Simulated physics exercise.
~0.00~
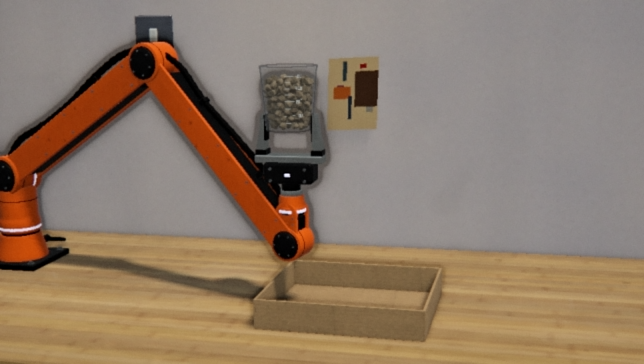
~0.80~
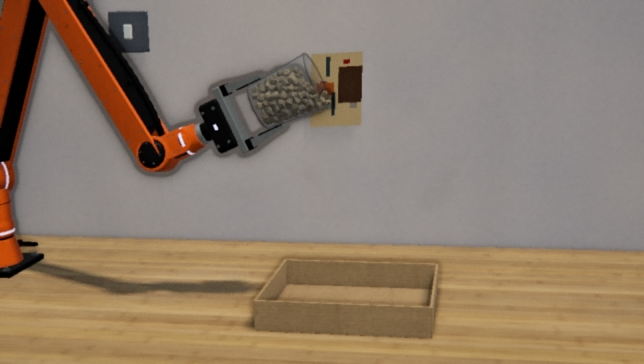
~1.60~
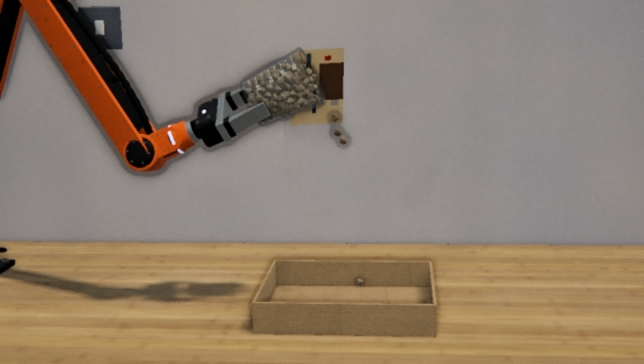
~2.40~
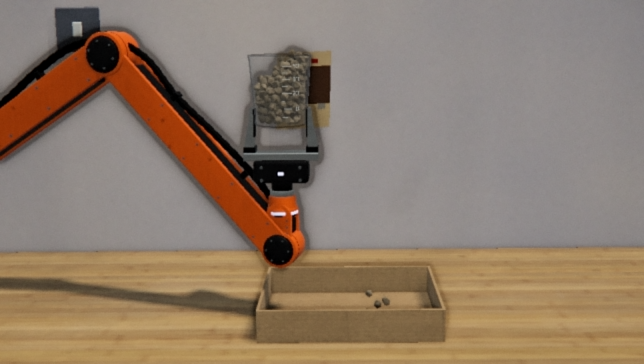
On a pale wooden table against a grey wall, an orange robot arm holds a clear beaker full of small pebbles upright, above and behind a shallow open tray. The arm lifts and swings the beaker over to the right until it lies nearly on its side, its mouth pointing away from the arm. As it tips a little further, a few pebbles slip from the rim and drop towards the tray. The arm then turns the beaker upright again, still almost full. Only a handful of pebbles end up lying scattered in the tray.
